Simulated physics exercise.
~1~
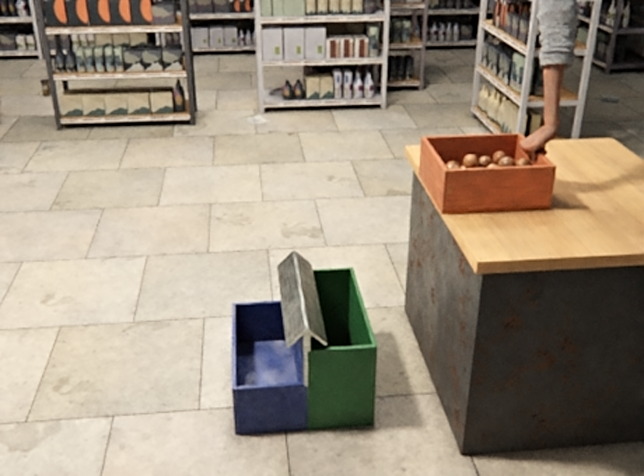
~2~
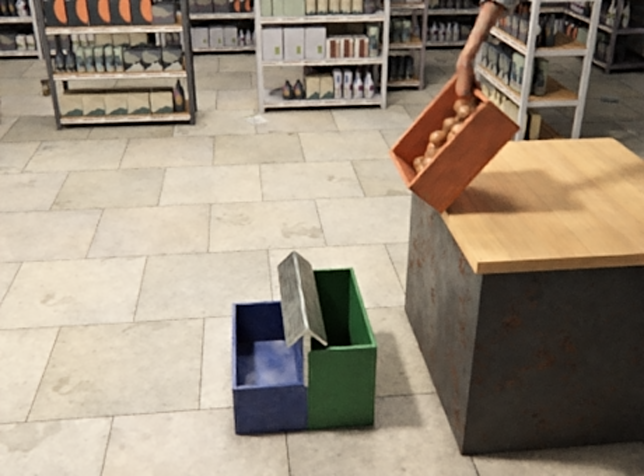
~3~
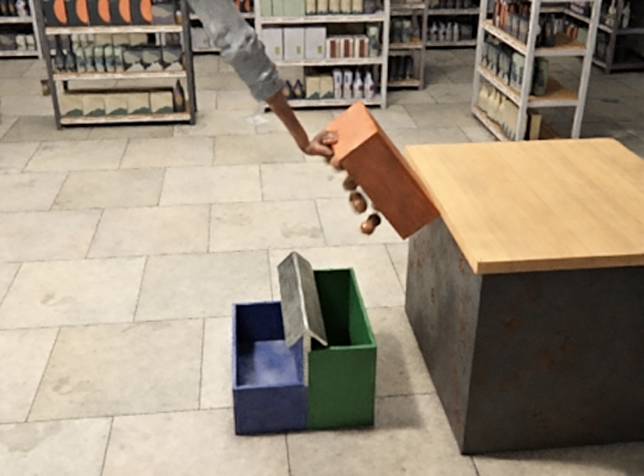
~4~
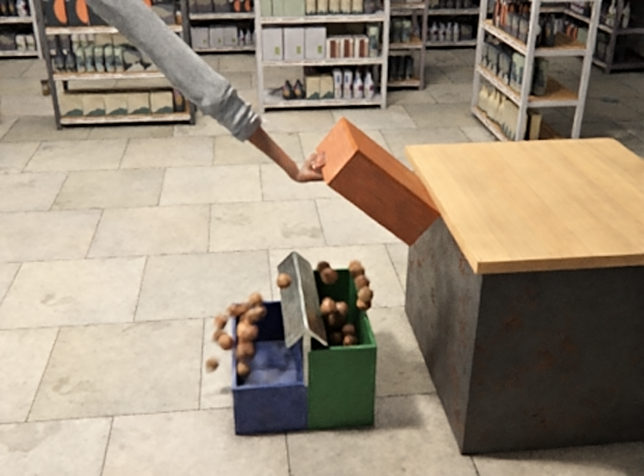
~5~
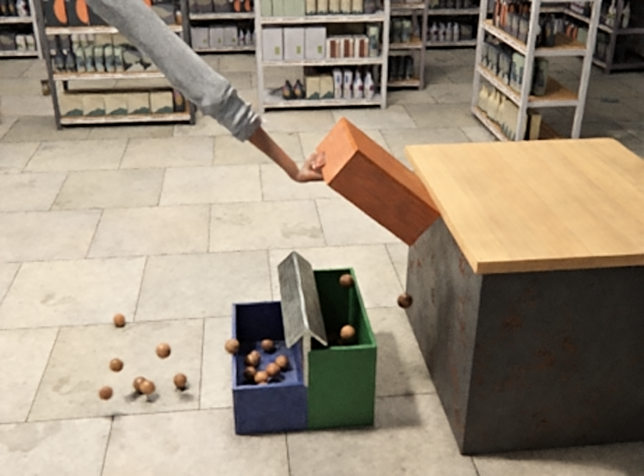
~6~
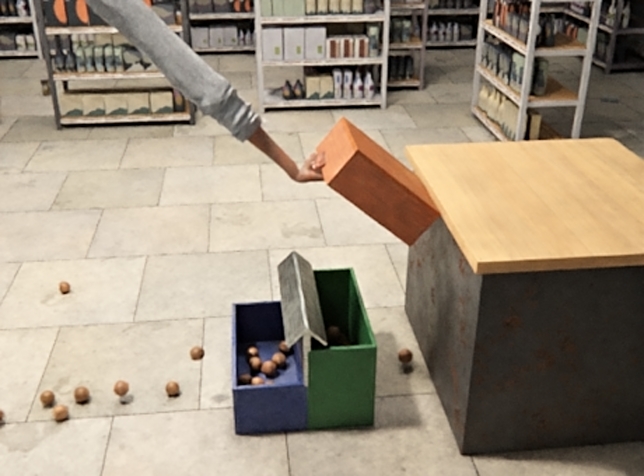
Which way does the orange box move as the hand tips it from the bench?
The orange box moves to the left, going over the edge of the bench as it tips.
